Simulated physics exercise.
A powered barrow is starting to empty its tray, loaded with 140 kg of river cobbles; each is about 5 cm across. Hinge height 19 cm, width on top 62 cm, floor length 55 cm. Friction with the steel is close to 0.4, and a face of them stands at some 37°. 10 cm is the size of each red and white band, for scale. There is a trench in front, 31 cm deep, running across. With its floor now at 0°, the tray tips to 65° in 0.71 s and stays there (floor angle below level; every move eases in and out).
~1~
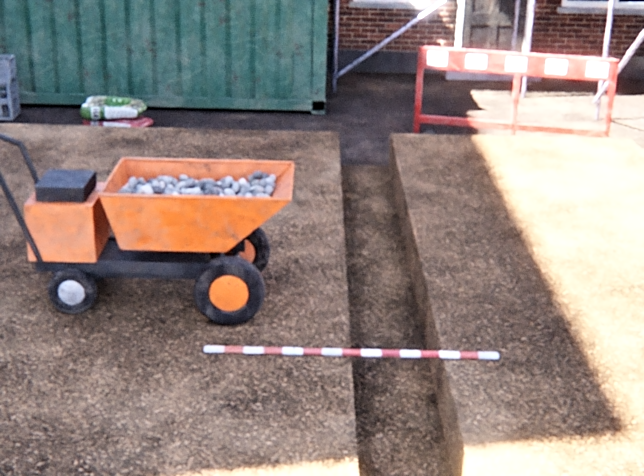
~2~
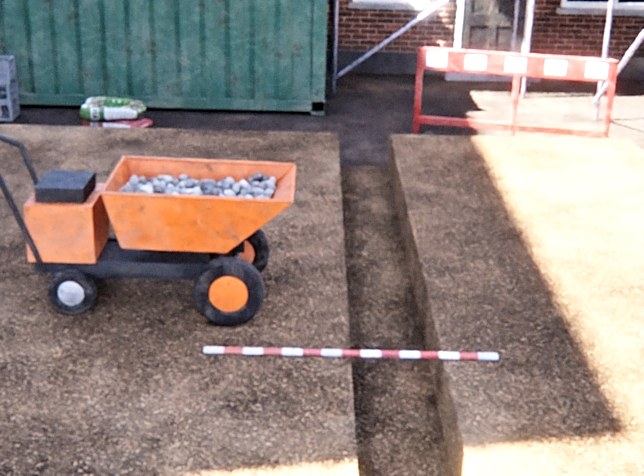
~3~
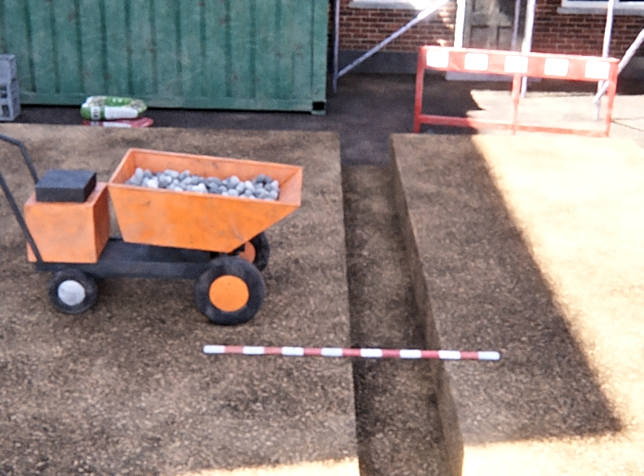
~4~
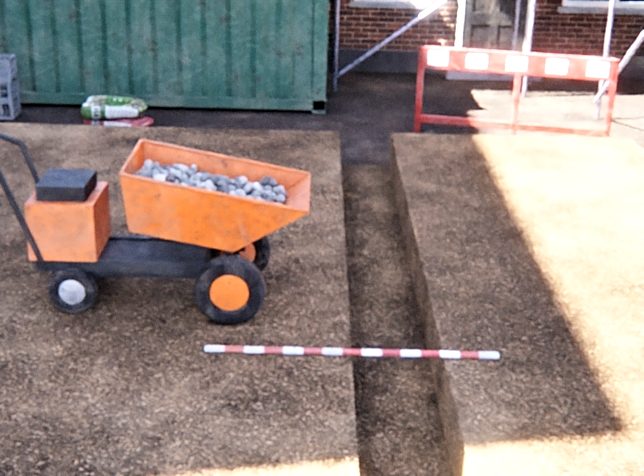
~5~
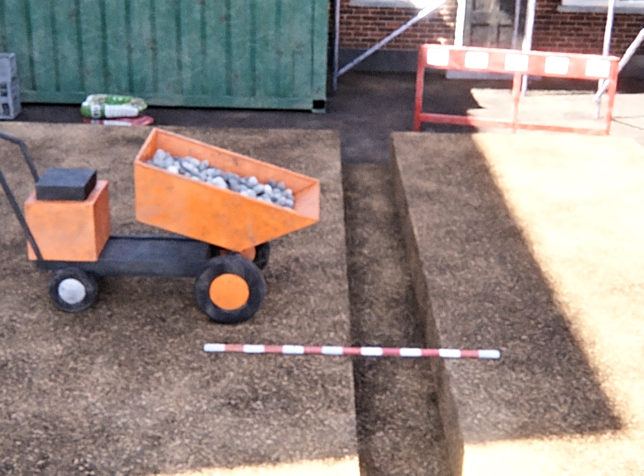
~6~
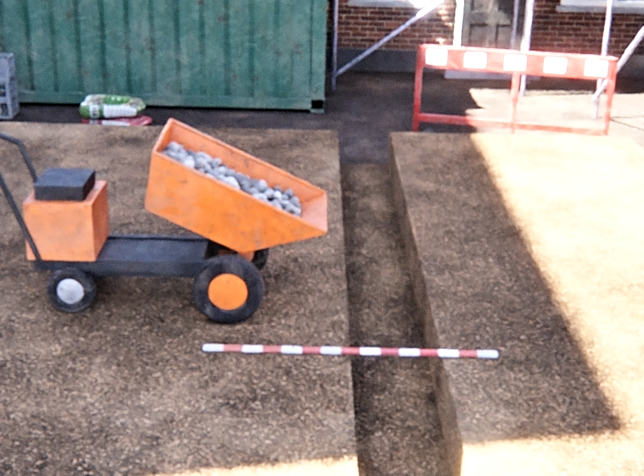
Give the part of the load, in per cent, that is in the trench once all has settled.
Close to 100 in a hundred.
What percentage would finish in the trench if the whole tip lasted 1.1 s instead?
About 100%.
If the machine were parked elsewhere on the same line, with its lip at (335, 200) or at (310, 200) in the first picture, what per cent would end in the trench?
First some 70, then 95 per cent.
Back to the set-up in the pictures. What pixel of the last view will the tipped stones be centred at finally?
Roughly (390, 338), I'd say.
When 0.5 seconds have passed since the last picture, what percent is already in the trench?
Some 15 per cent of the load by that point.
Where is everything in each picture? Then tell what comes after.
In the first picture, the tray is at 0°, its lip at (290, 200); the top of the load is at (214, 184).
In the second picture, lip at (292, 202), floor tilted 1°, highest stones at (202, 184).
In the third picture, the tray is at 5°, its lip at (299, 205); the top of the load is at (166, 180).
In the fourth picture, the tray is at 10°, its lip at (308, 212); the top of the load is at (162, 172).
In the fifth picture, lip at (318, 221), floor tilted 17°, highest stones at (170, 164).
In the sixth picture, lip at (326, 233), floor tilted 25°, highest stones at (176, 155).
Then, 0.2 s after the last picture the floor is at 55°, 100 % in the tray; the foremost stones are at (329, 260).
Then, 0.5 s after the last picture the floor is at 65°, 84 % in the tray, 15 % in the trench; the foremost stones are at (390, 316).
Then, 0.9 s after the last picture the floor is at 65°, 29 % in the tray, 71 % in the trench; the foremost stones are at (429, 321).
Then, 2.8 s after the last picture the floor is at 65°, 0 % in the tray, 100 % in the trench; the foremost stones are at (444, 333).
